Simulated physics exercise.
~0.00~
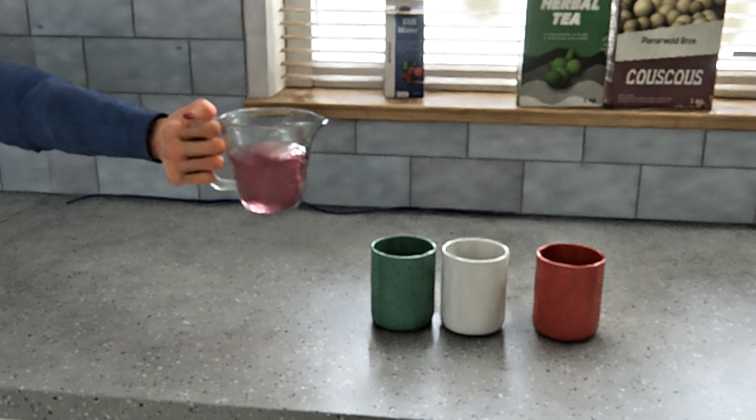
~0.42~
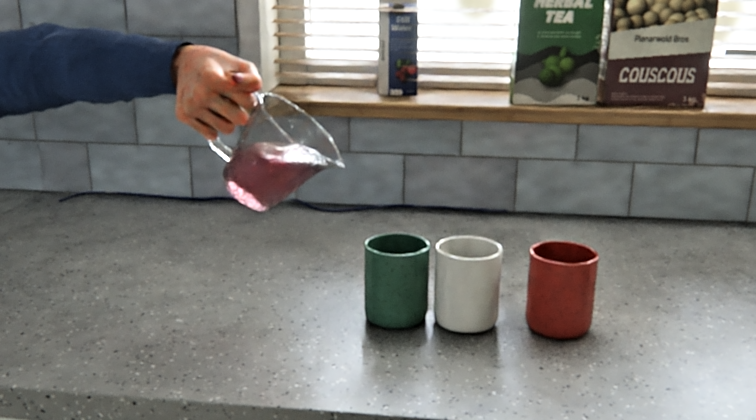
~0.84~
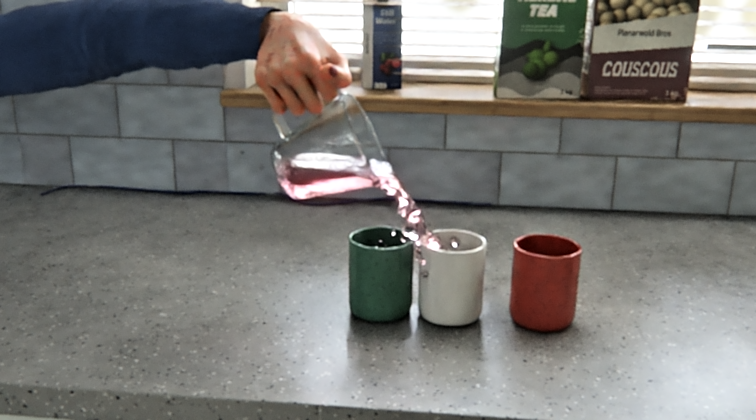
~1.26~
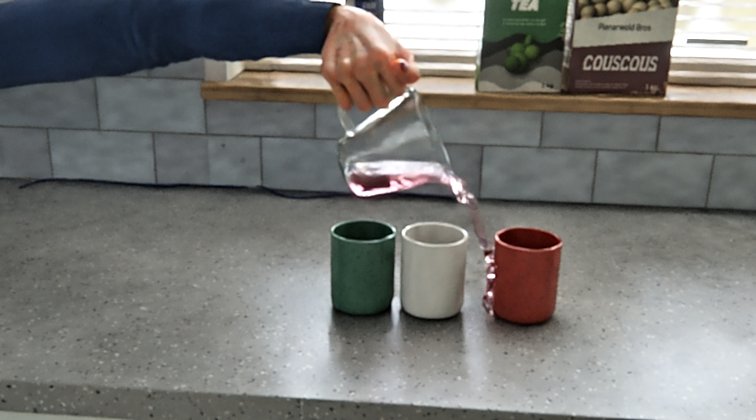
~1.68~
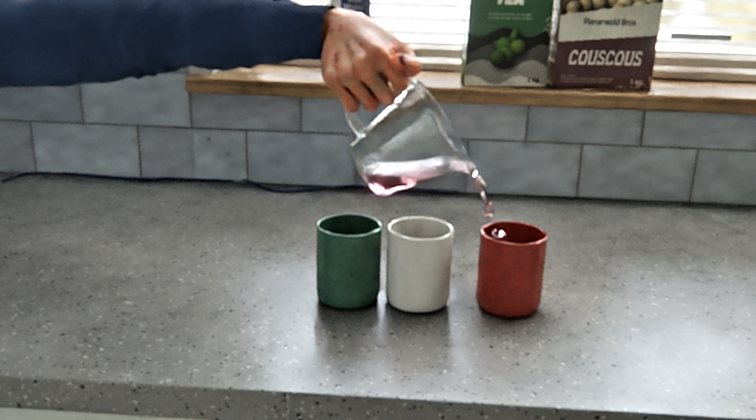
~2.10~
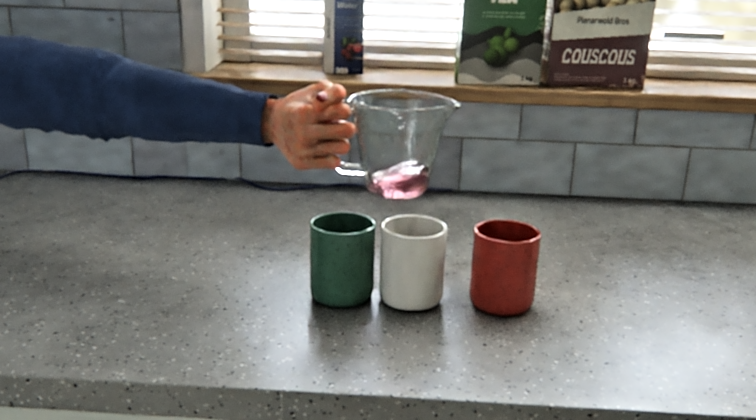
In the video, a hand tilts a clear jug of pink liquid above green, white and red mugs on a gray countertop, pouring while moving right across the row, with some falling outside the mugs, then turns the jug nearly upright with a little liquid left.
